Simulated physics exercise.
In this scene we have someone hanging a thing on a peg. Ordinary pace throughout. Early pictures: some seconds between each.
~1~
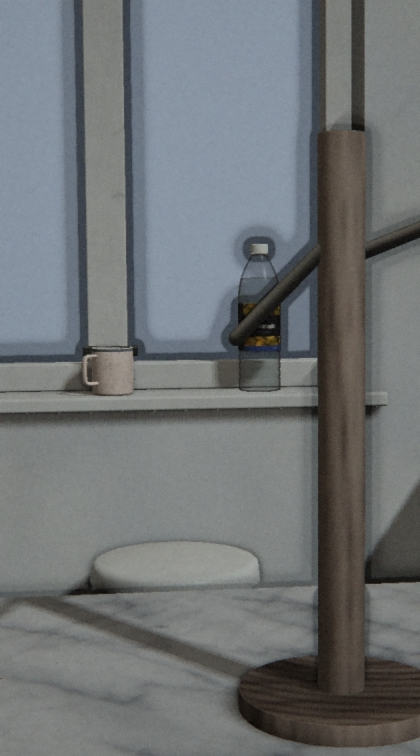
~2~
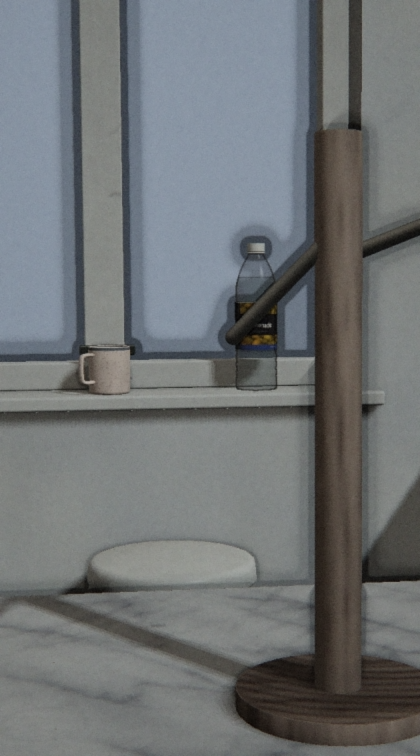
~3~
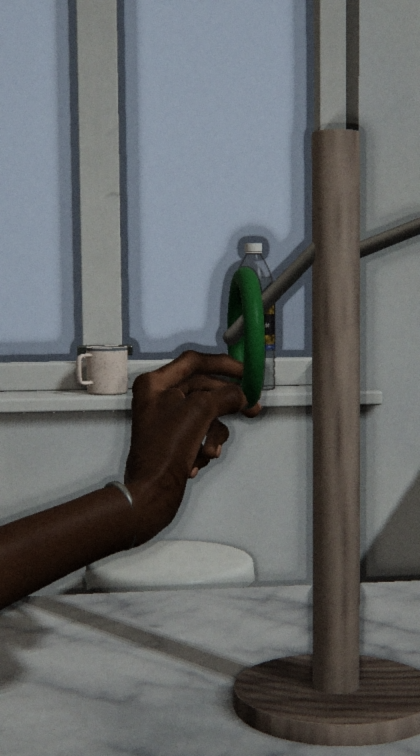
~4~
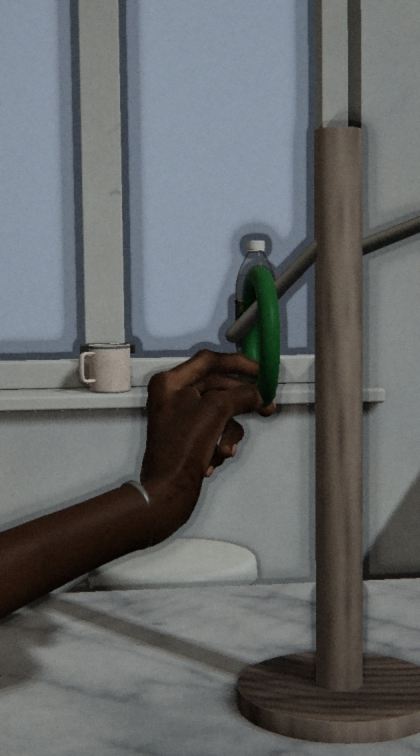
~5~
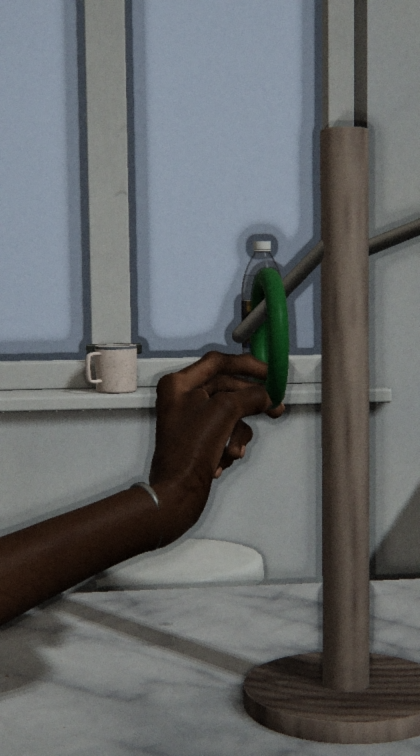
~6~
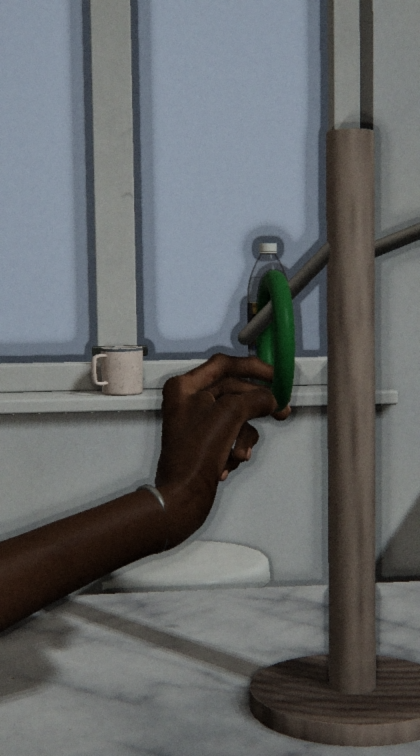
The footage shows a wooden peg stand on a marble surface before a windowsill with a mug and bottle; a hand enters from the left holding a green roll of tape, shifts slightly right and holds it at the peg.
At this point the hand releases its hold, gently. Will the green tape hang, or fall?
Looks like it's going to come loose after the release.
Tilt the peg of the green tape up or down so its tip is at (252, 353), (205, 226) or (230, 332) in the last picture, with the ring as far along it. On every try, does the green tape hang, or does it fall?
Well, try one it tumbles away, try two it keeps its place, and try three it tumbles away.
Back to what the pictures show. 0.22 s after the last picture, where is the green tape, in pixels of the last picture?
Predicted middle: Around (242, 417).
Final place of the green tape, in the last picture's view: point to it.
Look close to (77, 711) and you'll find its middle.
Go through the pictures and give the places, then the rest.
In the first frame, peg stand (366, 425).
In the second frame, peg stand (363, 424).
In the third frame, still on the way; green tape (246, 338); peg stand (360, 424).
In the fourth frame, still on the way; green tape (260, 337); peg stand (363, 422).
In the fifth frame, still on the way; green tape (269, 339); peg stand (370, 422).
In the sixth frame, in place, still held; green tape (275, 342); peg stand (376, 424).
Then, 0.22 s later than the last frame, green tape tilted by 35° near (242, 417).
Then, 0.36 s later than the last frame, green tape dropping near (189, 663).
Then, 0.48 s later than the last frame, green tape dropping near (103, 673).
When it is over, the green tape slips down, near (77, 711).
